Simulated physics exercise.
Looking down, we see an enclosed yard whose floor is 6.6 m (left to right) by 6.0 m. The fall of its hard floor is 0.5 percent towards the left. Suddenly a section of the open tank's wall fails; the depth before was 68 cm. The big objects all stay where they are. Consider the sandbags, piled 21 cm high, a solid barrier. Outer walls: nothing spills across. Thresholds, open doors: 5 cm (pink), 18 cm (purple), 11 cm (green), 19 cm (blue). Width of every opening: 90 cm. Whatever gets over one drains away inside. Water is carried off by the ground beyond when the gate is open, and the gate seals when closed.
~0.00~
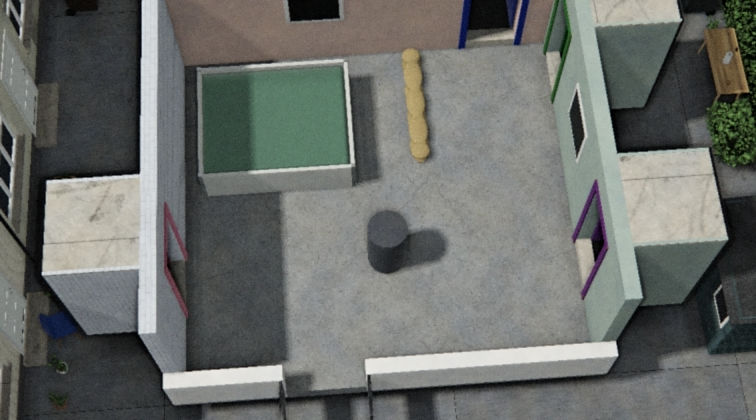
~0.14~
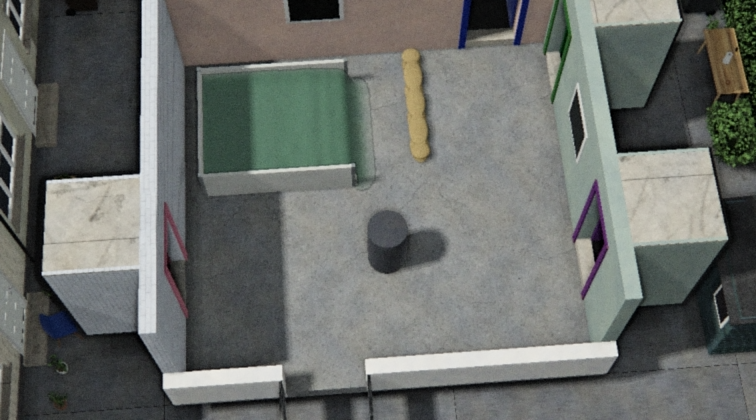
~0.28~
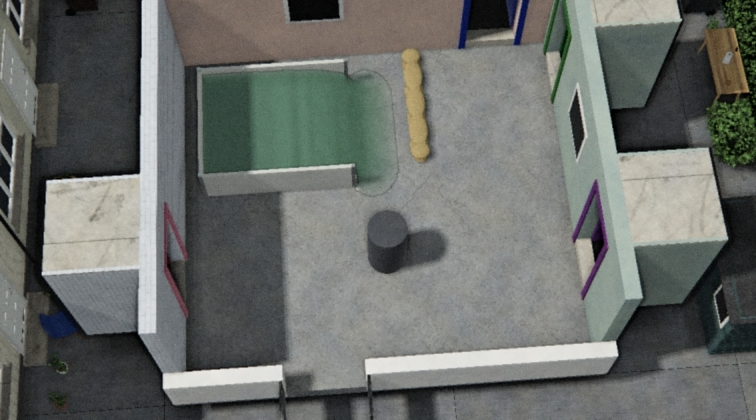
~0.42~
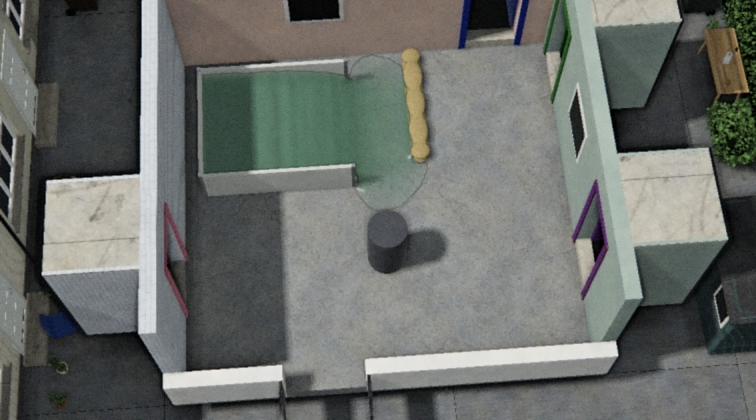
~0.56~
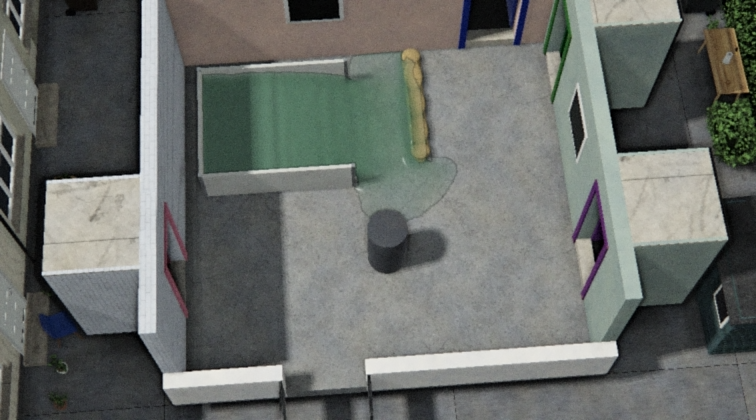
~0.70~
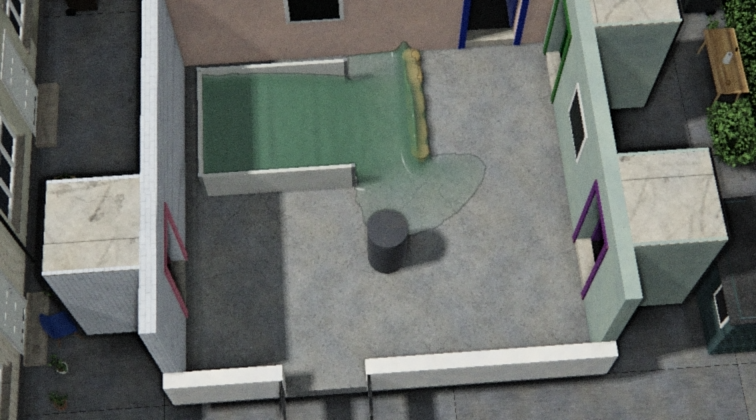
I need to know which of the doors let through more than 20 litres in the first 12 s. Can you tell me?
In the end the pink door will not hold enough water back. The purple door will hold enough water back. The green door will not hold enough water back. The blue door will hold enough water back.
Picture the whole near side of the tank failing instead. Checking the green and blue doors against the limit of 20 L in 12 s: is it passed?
At green the amount is beneath the mark, while at blue it is beneath the mark.
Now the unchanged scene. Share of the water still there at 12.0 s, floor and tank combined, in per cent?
Around 86 per cent of the water.
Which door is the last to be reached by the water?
The answer is the pink door.
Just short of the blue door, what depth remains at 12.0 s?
The mean depth is around 7.0 cm.
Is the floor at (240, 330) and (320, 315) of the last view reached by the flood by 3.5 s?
I'd call them spared and then spared.
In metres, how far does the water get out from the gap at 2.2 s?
5.2 m.
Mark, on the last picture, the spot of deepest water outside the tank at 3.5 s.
Location: Approx. (185, 68).
After 1.4 s water covers 35 % of the floor and is deepest (47 cm) near (409, 132); pink door not reached, purple door not reached, green door not reached, blue door 3 cm at the sill, 0 L in.
After 2.2 s water covers 55 % of the floor and is deepest (45 cm) near (403, 62); pink door not reached, purple door 16 cm at the sill, 0 L in, green door 22 cm at the sill, 1 L in, blue door 12 cm at the sill, 0 L in.
After 3.5 s water covers 65 % of the floor and is deepest (36 cm) near (185, 68); pink door not reached, purple door 14 cm at the sill, 0 L in, green door 21 cm at the sill, 71 L in, blue door 7 cm at the sill, 0 L in.
After 7.0 s water covers 95 % of the floor and is deepest (21 cm) near (198, 362); pink door 3 cm at the sill, 0 L in, purple door 10 cm at the sill, 0 L in, green door 3 cm at the sill, 95 L in, blue door 5 cm at the sill, 0 L in.
After 12.0 s water covers 95 % of the floor and is deepest (18 cm) near (185, 68); pink door 9 cm at the sill, 122 L in, purple door 5 cm at the sill, 0 L in, green door 8 cm at the sill, 95 L in, blue door 7 cm at the sill, 0 L in.
